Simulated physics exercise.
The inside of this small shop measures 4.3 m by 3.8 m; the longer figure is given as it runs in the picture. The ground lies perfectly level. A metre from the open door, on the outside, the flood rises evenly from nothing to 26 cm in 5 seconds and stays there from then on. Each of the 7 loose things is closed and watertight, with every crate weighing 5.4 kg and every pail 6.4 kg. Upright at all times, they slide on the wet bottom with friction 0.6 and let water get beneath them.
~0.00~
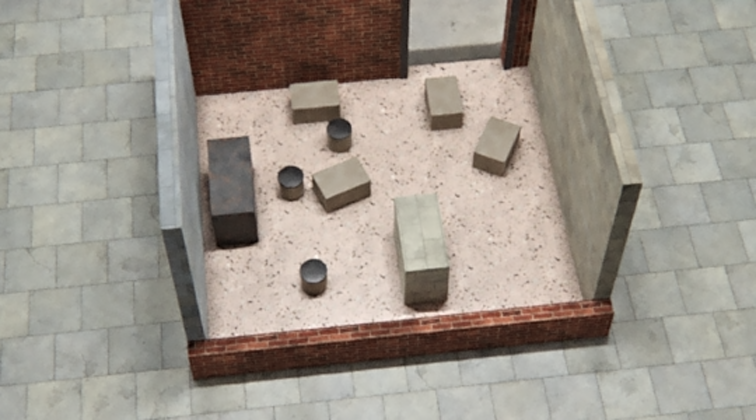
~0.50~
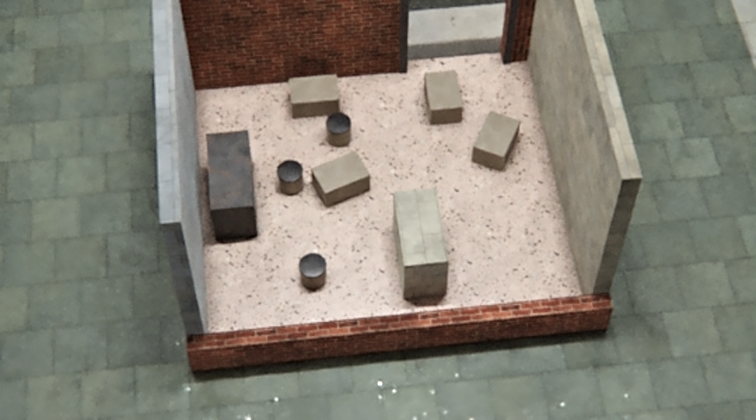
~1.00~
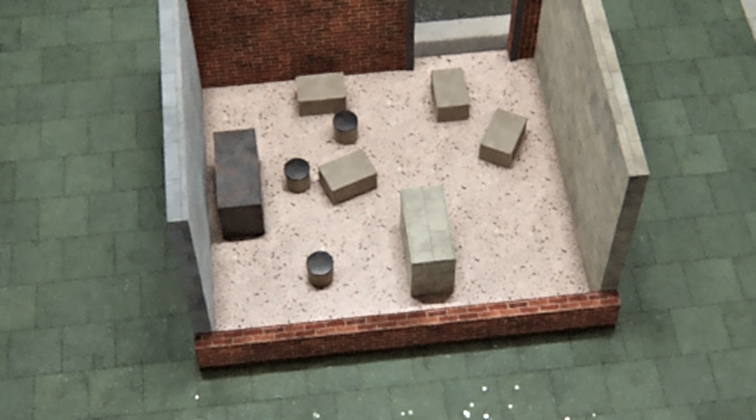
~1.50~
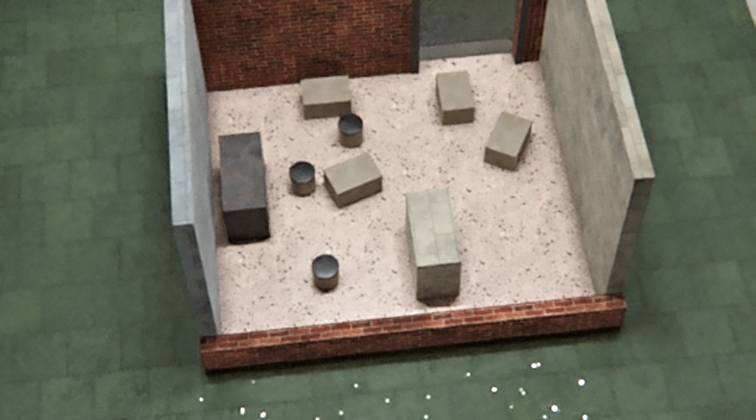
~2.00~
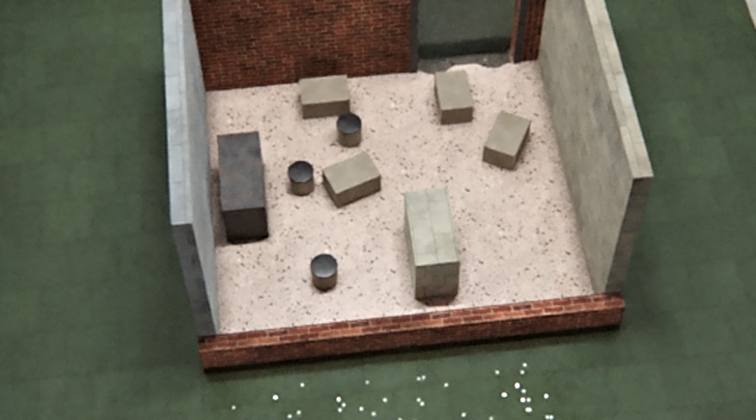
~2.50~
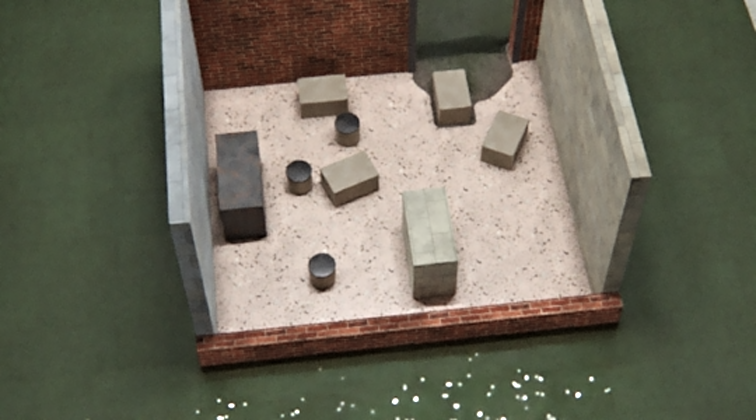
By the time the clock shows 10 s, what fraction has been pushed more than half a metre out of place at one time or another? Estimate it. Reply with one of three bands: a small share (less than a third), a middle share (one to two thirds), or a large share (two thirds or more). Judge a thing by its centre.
A middle share, one to two thirds.
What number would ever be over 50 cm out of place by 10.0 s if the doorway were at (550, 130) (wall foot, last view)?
6.
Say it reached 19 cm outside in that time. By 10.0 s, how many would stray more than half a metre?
Then it comes to 3.
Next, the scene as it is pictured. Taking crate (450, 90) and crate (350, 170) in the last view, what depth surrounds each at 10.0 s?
I'd estimate 15 cm for the first and 13 cm for the second.
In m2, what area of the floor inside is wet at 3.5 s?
Roughly 2.5 m2 of it is wet.
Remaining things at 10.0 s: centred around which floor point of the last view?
The average lands around (331, 217).
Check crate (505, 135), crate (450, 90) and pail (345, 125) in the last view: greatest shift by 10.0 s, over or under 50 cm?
Result, in order: Exceeded / exceeded / stayed within.
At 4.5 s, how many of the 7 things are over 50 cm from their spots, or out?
By then 2.
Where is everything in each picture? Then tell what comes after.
In the first picture, a crate at (341, 177), on the bottom; a crate at (315, 94) rests on the ground; water covers 0.0 m2; 0 of 7 have shifted.
In the second picture, a crate at (341, 172) rests on the ground; a crate at (314, 89), on the bottom; water covers 0.0 m2; 0 of 7 have shifted.
In the third picture, a crate at (348, 169), on the bottom; a crate at (321, 87), on the bottom; 0.0 m2 under water; 0 of 7 have shifted.
In the fourth picture, a crate at (353, 173) rests on the ground; a crate at (326, 90) rests on the ground; 0.0 m2 under water; 0 of 7 have shifted.
In the fifth picture, a crate at (351, 172), on the bottom; a crate at (324, 89) rests on the ground; water covers 0.0 m2; 0 of 7 have shifted.
In the sixth picture, a crate at (350, 171) rests on the ground; a crate at (323, 89), on the bottom; 0.4 m2 under water; 0 of 7 have shifted.
After 3.5 s 0 of 7 are over 50 cm from their spots; 0 afloat.
After 4.5 s 2 of 7 are over 50 cm from their spots; 0 afloat.
After 7.0 s 3 of 7 are over 50 cm from their spots; 2 afloat.
After 10.0 s 4 of 7 are over 50 cm from their spots, and 4 have been at some point; 4 afloat.
